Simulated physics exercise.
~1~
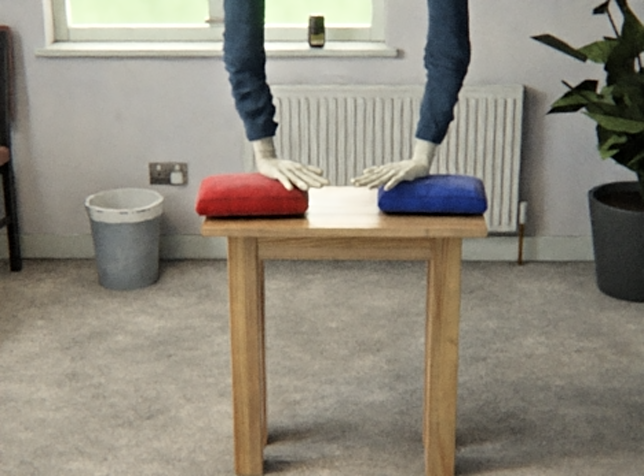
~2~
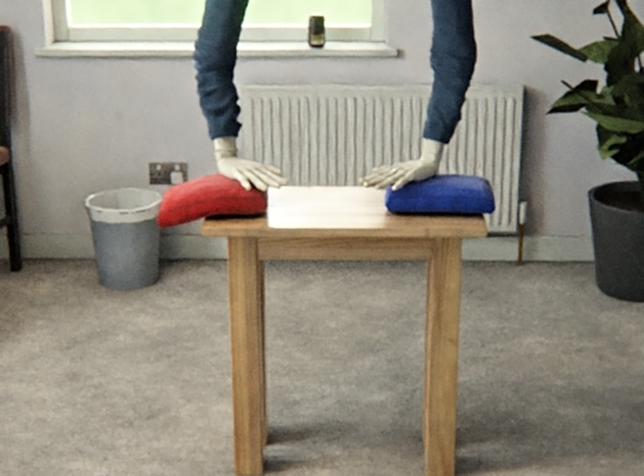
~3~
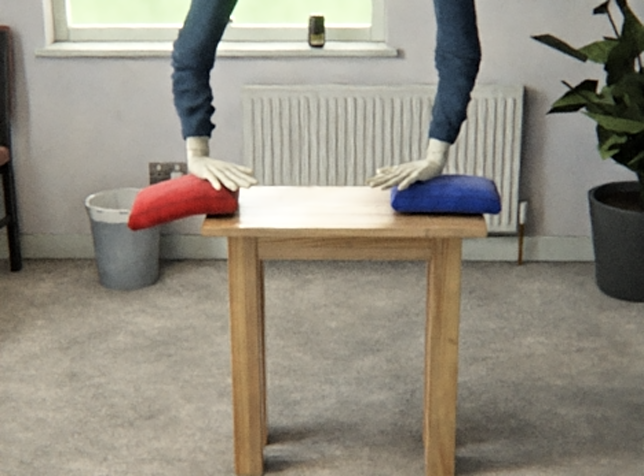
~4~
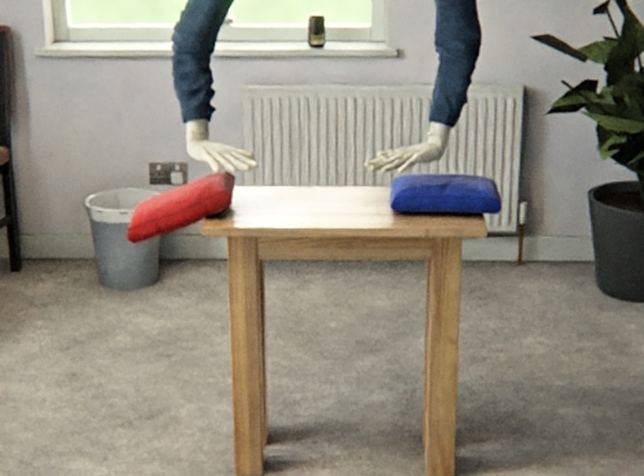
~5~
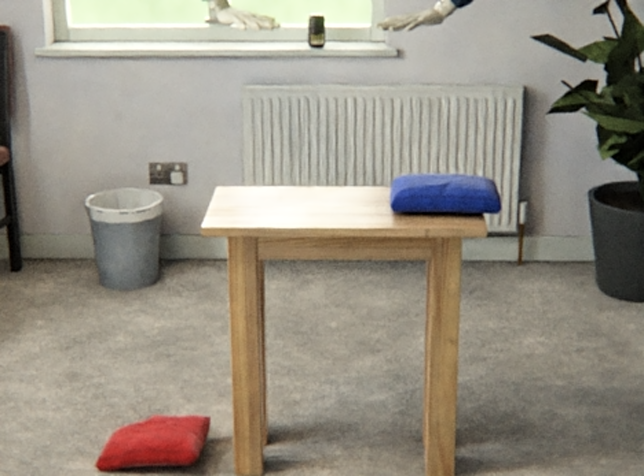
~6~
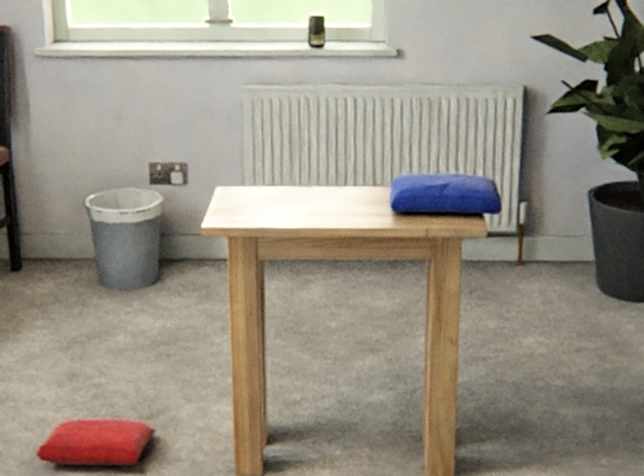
In a grey-carpeted room with a radiator and a window behind, a pair of hands rests on a red sack and a blue sack set on a small wooden table. The hands push them apart, sliding the red one left until it juts well past the table's end, while the blue one moves a little to the right. The hands then lift away, and the red sack tilts downward and drops to the floor. It ends up lying on the carpet farther left, while the blue sack stays still on top of the table.
